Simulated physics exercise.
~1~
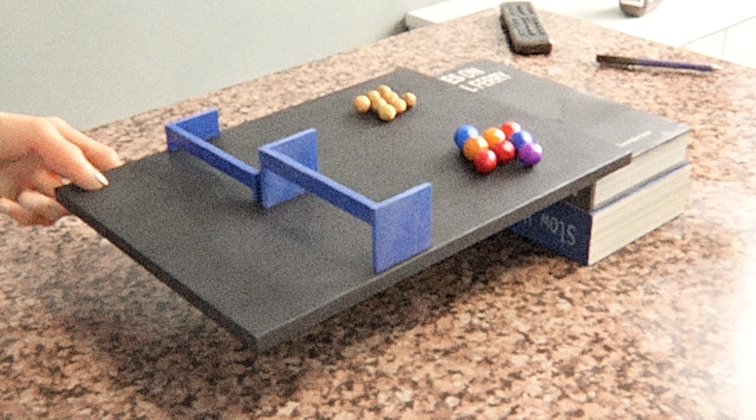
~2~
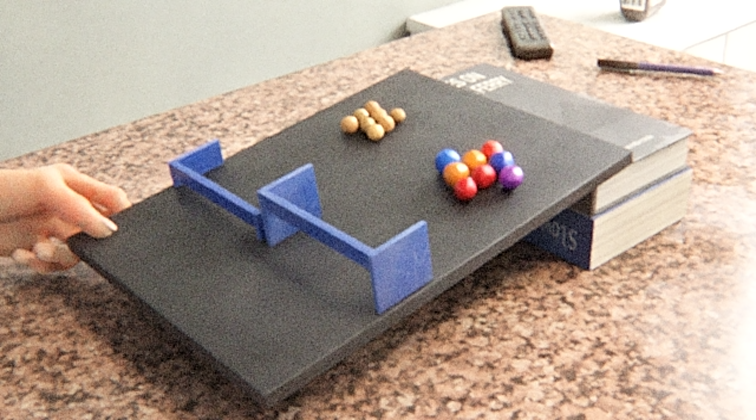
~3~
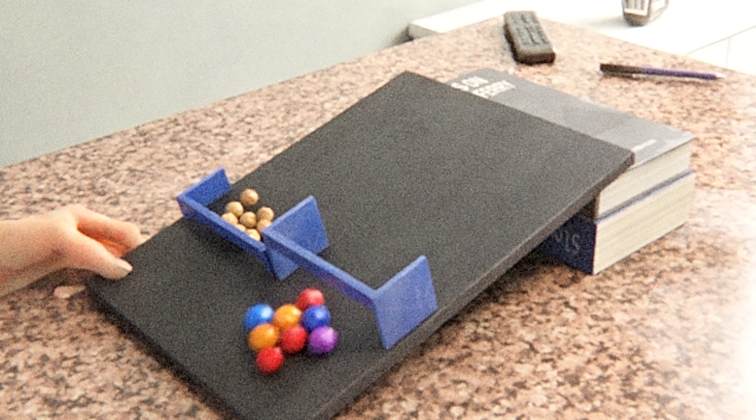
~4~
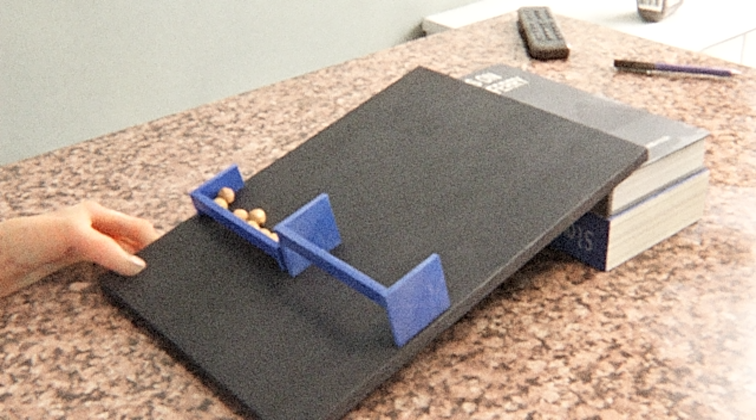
On a speckled stone counter, a dark board rests with its far end on a pile of books while a hand at the left holds the other end up. Two clusters of small balls, one tan and one brightly coloured, sit uphill of two blue gates. The hand lowers its end, and the slope grows steeper. Both clusters travel down toward the gates. The coloured balls pass beneath the nearer bar and carry on down the board until they are out of sight, while the tan balls stay gathered behind the farther bar.
